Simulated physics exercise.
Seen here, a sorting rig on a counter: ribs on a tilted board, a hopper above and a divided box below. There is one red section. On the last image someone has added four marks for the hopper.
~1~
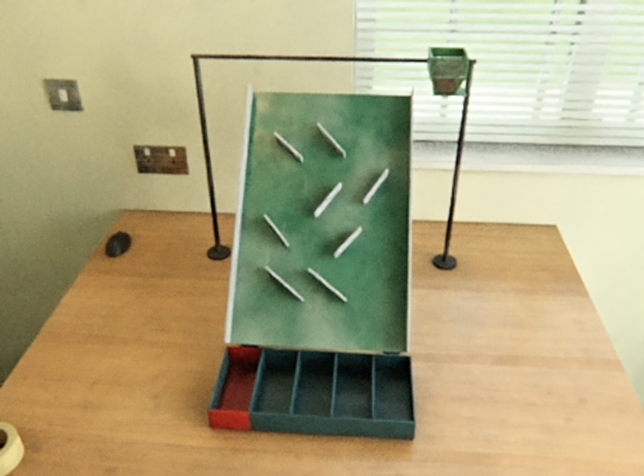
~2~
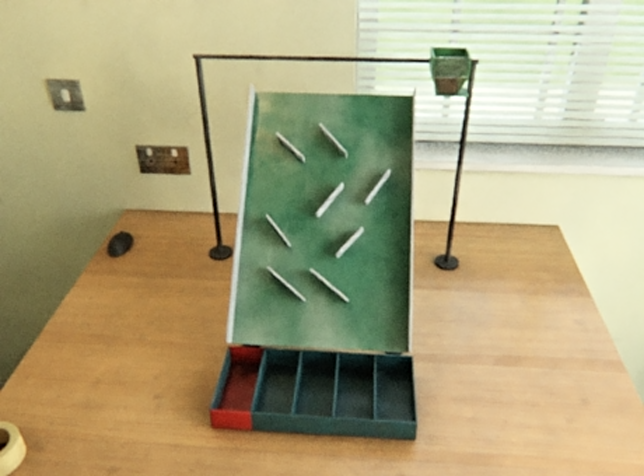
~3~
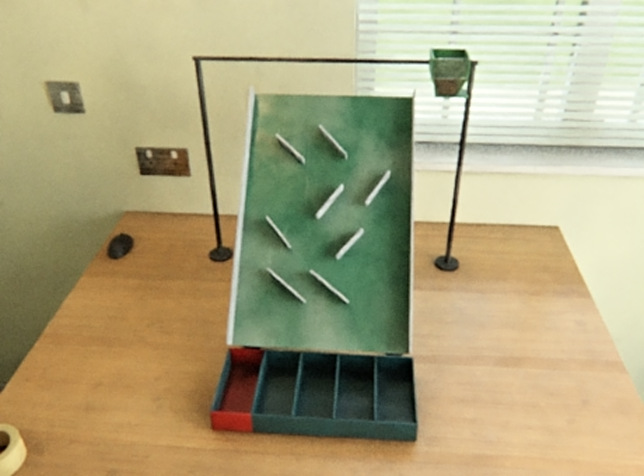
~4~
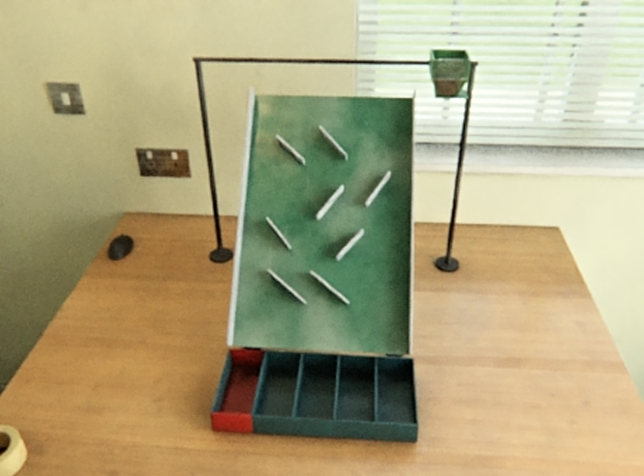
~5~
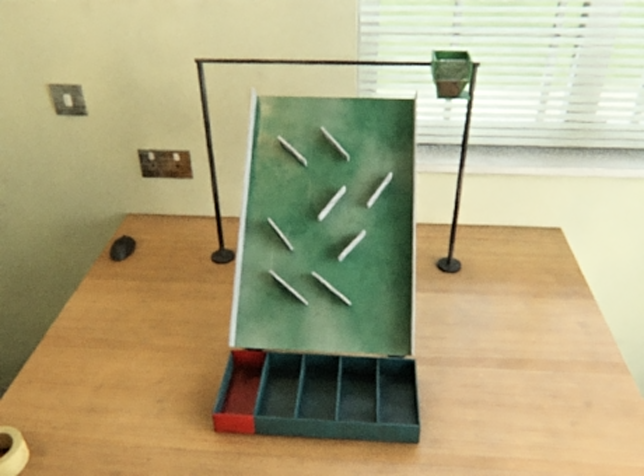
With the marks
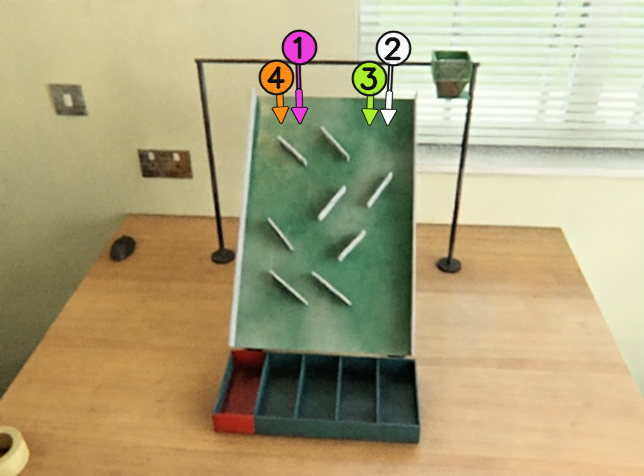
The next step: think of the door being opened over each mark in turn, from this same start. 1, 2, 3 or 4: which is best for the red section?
It is 4.
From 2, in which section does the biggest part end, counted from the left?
The fifth from the left.
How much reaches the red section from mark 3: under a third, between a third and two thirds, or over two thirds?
It is under a third.
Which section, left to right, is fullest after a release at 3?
It is the fifth one.
On the marked copy, mark 1 meets the board at (299, 117); mark 2 meets the board at (388, 119); mark 3 meets the board at (369, 119); mark 4 meets the board at (280, 117).
For mark 1, none in the red section, nearly all in other sections.
For mark 2, a stray few in the red section, most in other sections, a small part outside the box.
For mark 3, a stray few in the red section, nearly all in other sections, a stray few outside the box.
For mark 4, about a third in the red section, about half in other sections, a small part outside the box.
